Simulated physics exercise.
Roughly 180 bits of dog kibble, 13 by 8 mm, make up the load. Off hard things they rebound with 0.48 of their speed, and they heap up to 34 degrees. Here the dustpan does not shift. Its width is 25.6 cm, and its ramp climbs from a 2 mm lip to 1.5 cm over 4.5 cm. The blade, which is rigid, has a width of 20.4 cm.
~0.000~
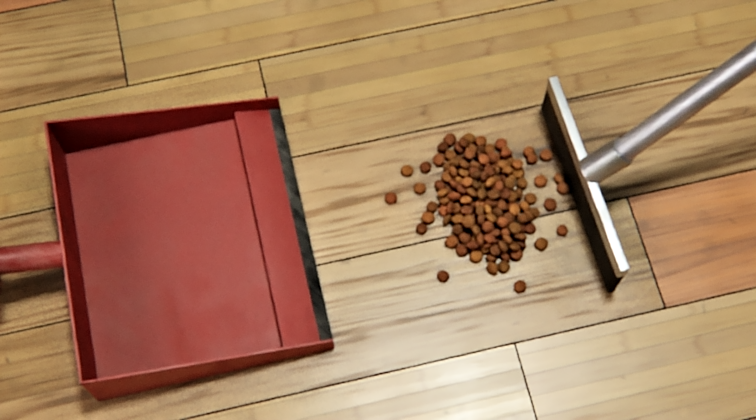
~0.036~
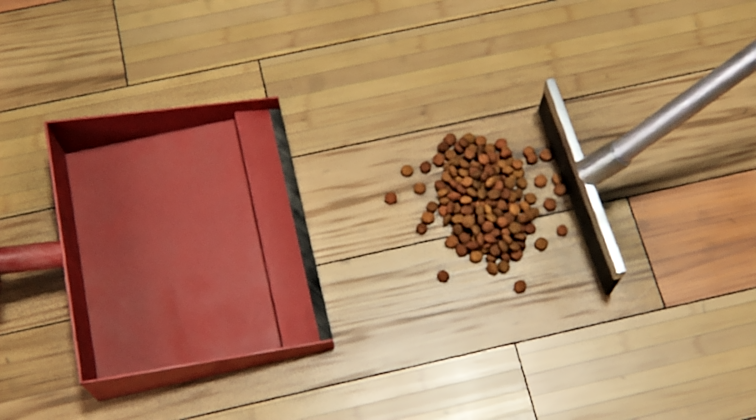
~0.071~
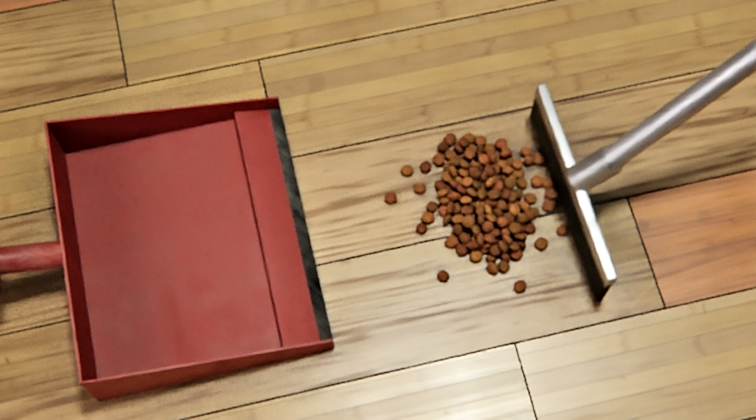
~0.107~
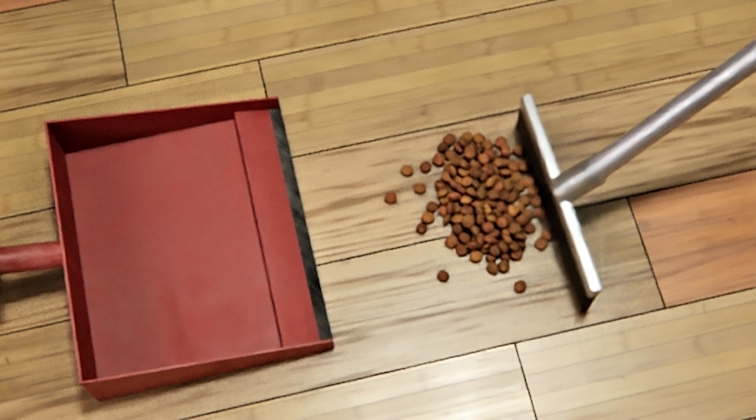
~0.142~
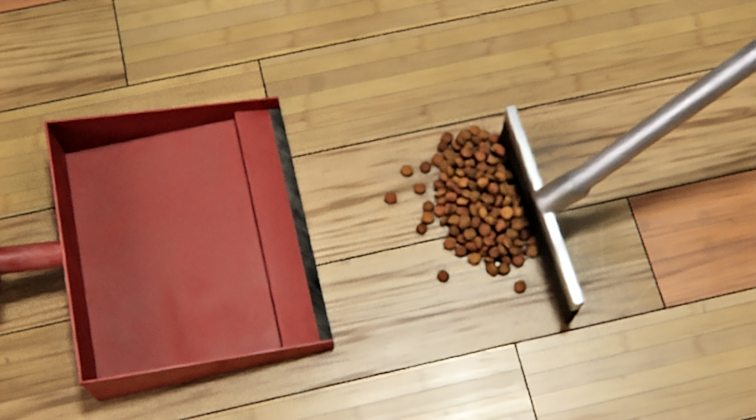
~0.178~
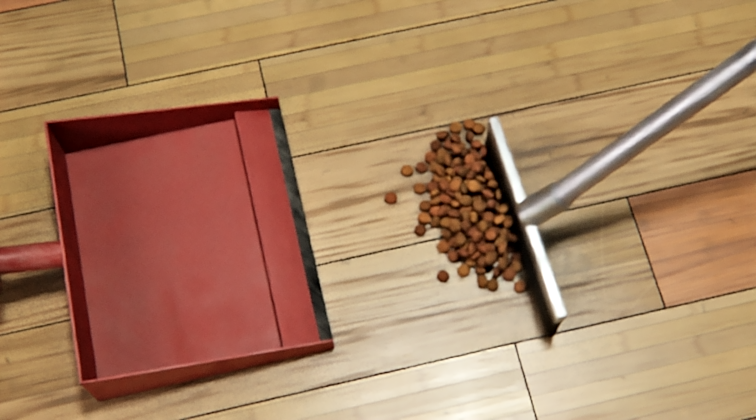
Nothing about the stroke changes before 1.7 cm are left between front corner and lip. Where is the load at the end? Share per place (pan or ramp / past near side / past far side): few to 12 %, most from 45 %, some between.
Pan: Some. Near side: Some. Far side: Few.
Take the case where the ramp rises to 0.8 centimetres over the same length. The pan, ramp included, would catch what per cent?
Estimated share: Around 30 in a hundred.
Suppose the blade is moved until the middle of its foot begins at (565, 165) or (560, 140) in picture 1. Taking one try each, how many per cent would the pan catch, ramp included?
40 and 45 per cent, roughly.
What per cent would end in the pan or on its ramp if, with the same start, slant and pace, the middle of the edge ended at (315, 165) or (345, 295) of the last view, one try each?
About 45 and 40 per cent.
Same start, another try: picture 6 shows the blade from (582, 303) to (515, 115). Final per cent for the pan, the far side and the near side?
Per cent by place - pan 20, far side 0, near side 20.
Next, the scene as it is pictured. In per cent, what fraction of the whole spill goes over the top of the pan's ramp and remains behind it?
I'd put it near 0 per cent.
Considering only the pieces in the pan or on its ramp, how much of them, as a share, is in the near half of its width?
Around 100 in a hundred.
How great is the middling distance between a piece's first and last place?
Roughly 18 cm.
Then, at 0.35 s, middle of the blade 11 cm from the lip; 0 % over the lip, far side 0 %, near side 5 %.
Then, at 0.47 s, middle of the blade 4 cm from the lip; 5 % over the lip, far side 0 %, near side 15 %.
After 0.71 s, middle of the blade 2 cm from the lip; 25 % over the lip, far side 0 %, near side 15 %.
In the end, at 1.1 s, pan 25 %, near side 15 %, far side 0 %, in front of the lip or behind the blade 55 %.
